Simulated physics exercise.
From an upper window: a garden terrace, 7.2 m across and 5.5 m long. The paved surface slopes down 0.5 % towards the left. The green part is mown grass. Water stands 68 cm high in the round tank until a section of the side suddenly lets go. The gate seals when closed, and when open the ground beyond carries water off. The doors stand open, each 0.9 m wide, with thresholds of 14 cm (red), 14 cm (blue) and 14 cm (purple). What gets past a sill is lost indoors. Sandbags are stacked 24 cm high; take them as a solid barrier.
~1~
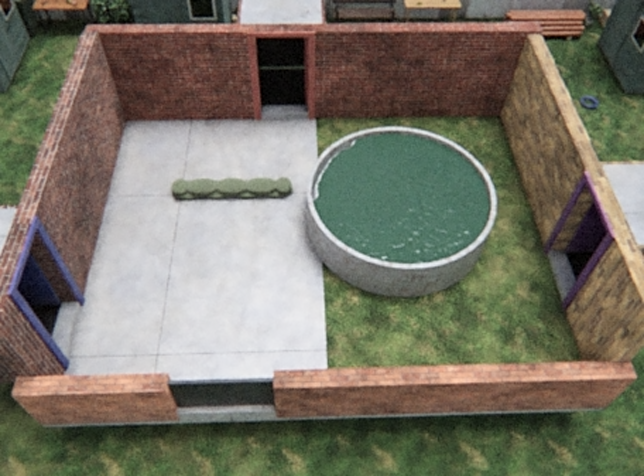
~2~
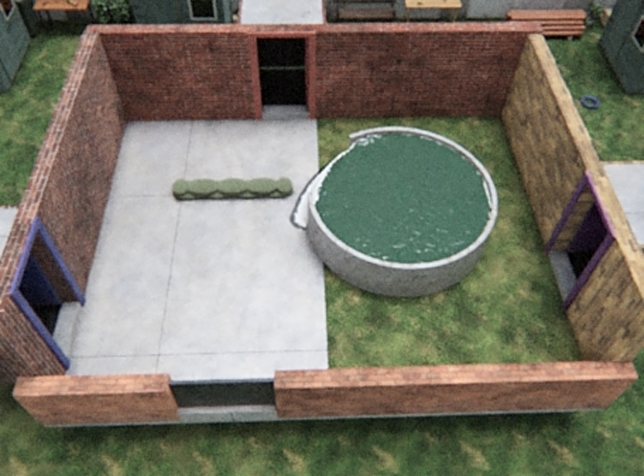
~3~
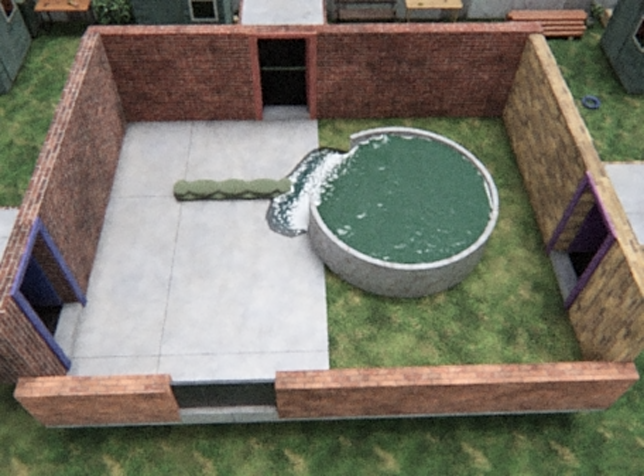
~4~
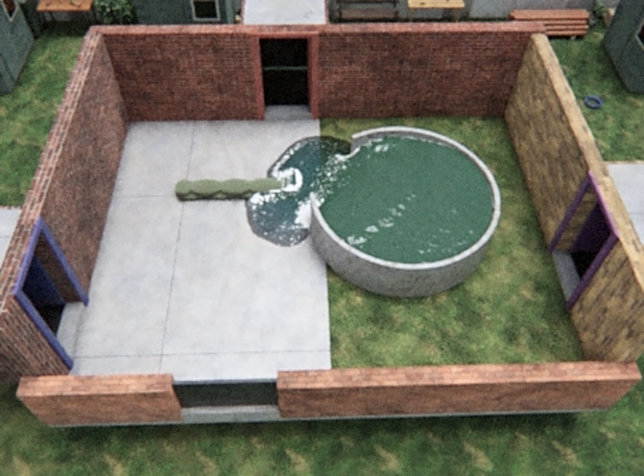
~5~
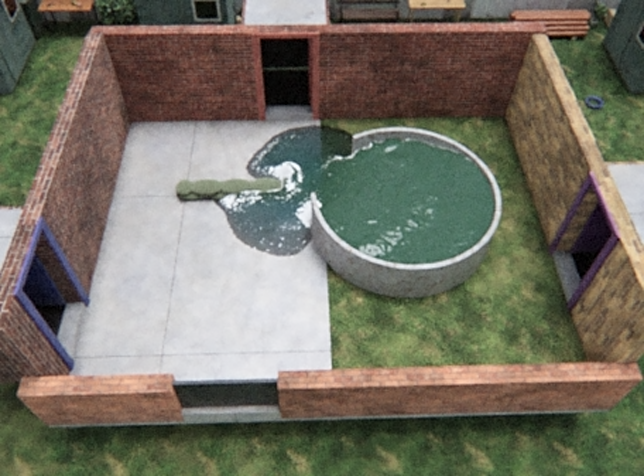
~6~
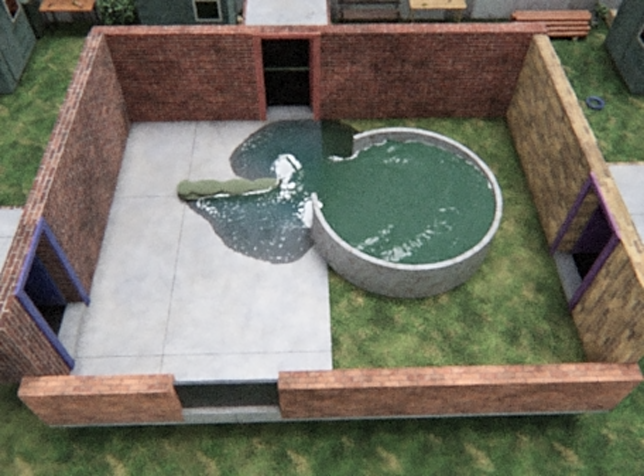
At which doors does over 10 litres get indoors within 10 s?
The water let in: At the red door it exceeds the limit; at the blue door it passes the limit; at the purple door it stays under the limit.
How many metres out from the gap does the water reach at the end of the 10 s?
Some 5.2 m out.
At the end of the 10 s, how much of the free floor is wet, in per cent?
Near 95 per cent is wet.
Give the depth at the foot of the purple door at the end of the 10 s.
Roughly 10.0 cm deep.
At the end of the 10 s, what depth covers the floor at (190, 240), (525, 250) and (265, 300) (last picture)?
About 7, 8 and 10 cm.
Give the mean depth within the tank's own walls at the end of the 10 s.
Some 10 cm.
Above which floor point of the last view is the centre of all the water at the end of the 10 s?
At about (309, 248).
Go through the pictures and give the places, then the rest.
In the first frame, still water, 68 cm deep, in the round tank at (400, 194).
In the second frame, the front is at (346, 163), 0.8 m from the gap at (322, 184); 0.3 m2 of floor is under water; 68 cm left at the back of the round tank.
In the third frame, water pours out at (323, 185) and has run 1.1 m, to (276, 227); deepest outside 38 cm, 68 cm at the round tank's back.
In the fourth frame, water pours out at (325, 185) and has run 1.4 m, to (259, 230); deepest outside 34 cm, 68 cm at the round tank's back.
In the fifth frame, water pours out at (325, 186) and has run 1.8 m, to (219, 201); deepest outside 36 cm, 68 cm at the round tank's back.
In the sixth frame, the front is at (191, 202), 2.3 m from the gap at (326, 186); 5.2 m2 of floor is under water; 68 cm left at the back of the round tank.
A moment later water covers 35 % of the floor and is deepest (46 cm) near (304, 194); red door 29 cm at the sill, 14 L in, blue door not reached, purple door not reached.
Soon after water covers 45 % of the floor and is deepest (47 cm) near (142, 127); red door 33 cm at the sill, 104 L in, blue door 10 cm at the sill, 0 L in, purple door not reached.
Next water covers 55 % of the floor and is deepest (34 cm) near (131, 134); red door 24 cm at the sill, 215 L in, blue door 13 cm at the sill, 0 L in, purple door not reached.
Later on water covers 80 % of the floor and is deepest (31 cm) near (65, 400); red door 16 cm at the sill, 266 L in, blue door 21 cm at the sill, 24 L in, purple door not reached.
At the end water covers 95 % of the floor and is deepest (17 cm) near (102, 249); red door 13 cm at the sill, 278 L in, blue door 14 cm at the sill, 70 L in, purple door 10 cm at the sill, 0 L in.
